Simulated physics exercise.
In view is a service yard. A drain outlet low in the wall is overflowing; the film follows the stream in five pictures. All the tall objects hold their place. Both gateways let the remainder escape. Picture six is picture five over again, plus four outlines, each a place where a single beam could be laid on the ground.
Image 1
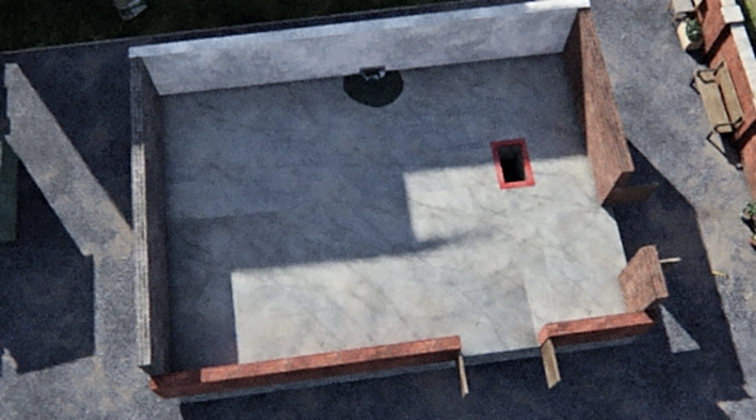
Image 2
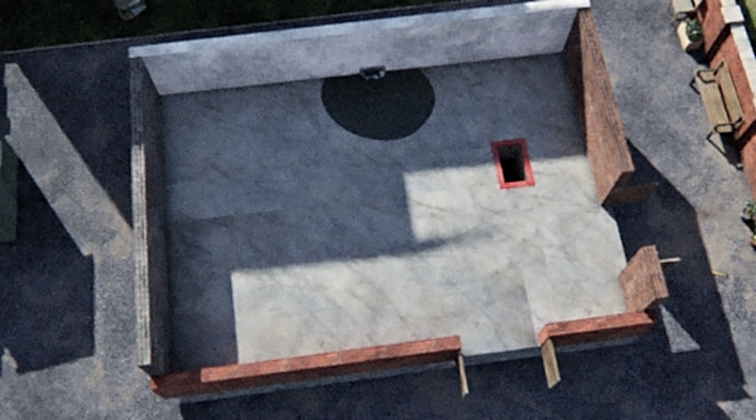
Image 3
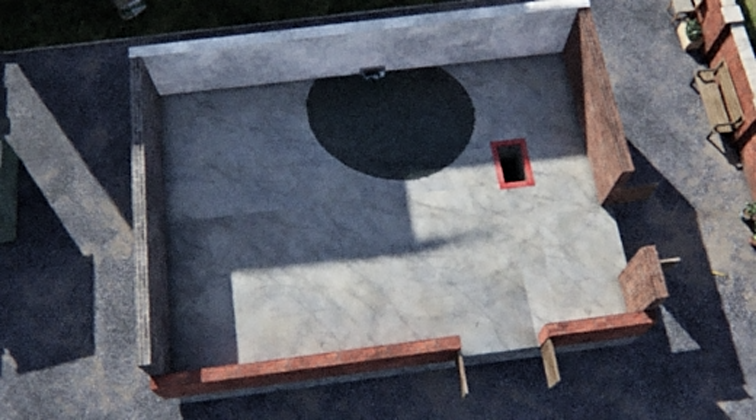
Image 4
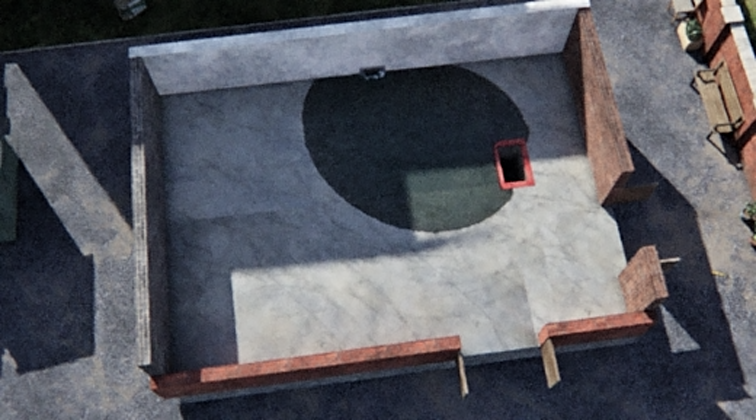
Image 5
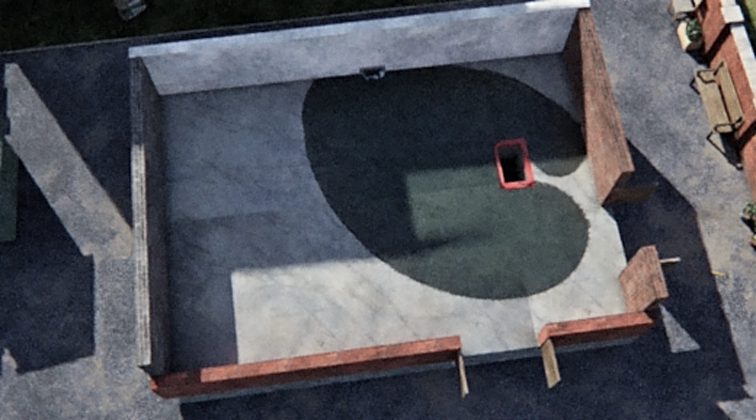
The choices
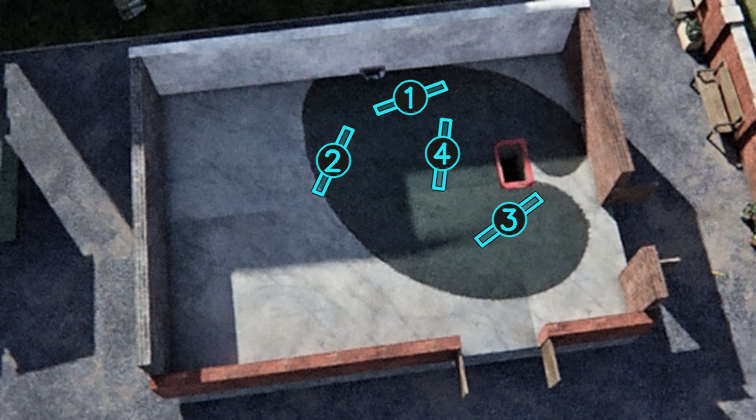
A dark wet patch spreads from an outlet at the back wall of a walled yard, widening across the pale floor toward the lower right, reaching a red-rimmed opening and then surrounding it as the walls stay still.
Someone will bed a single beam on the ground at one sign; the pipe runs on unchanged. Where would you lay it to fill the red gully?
3.
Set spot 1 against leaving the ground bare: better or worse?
Worse.
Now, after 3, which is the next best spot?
Spot 2.
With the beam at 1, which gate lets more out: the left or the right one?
The right gate.
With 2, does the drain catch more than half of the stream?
No, it does not.
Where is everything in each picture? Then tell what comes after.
The first picture shows outfall at (372, 70); red gully at (512, 163); open gate at (609, 240); open gate at (497, 340); front seen at (382, 101), 2 % of the ground wet; red gully still dry.
The second picture shows front seen at (425, 119), 6 % of the ground wet; red gully still dry.
The third picture shows front seen at (462, 148), 13 % of the ground wet; red gully still dry.
The fourth picture shows front seen at (506, 197), 23 % of the ground wet; red gully taking water.
The fifth picture shows front seen at (576, 259), 36 % of the ground wet; red gully taking water.
On the marked copy, 1 from (376, 110) to (444, 85); 2 from (317, 193) to (348, 128); 3 from (479, 242) to (538, 197); 4 from (438, 188) to (446, 119).
With 1, about 7 % of the stream goes into the red gully, about 93 % out by the gates.
With 2, about 25 % of the stream goes into the red gully, about 74 % out by the gates.
With 3, about 39 % of the stream goes into the red gully, about 60 % out by the gates.
With 4, about 8 % of the stream goes into the red gully, about 92 % out by the gates.
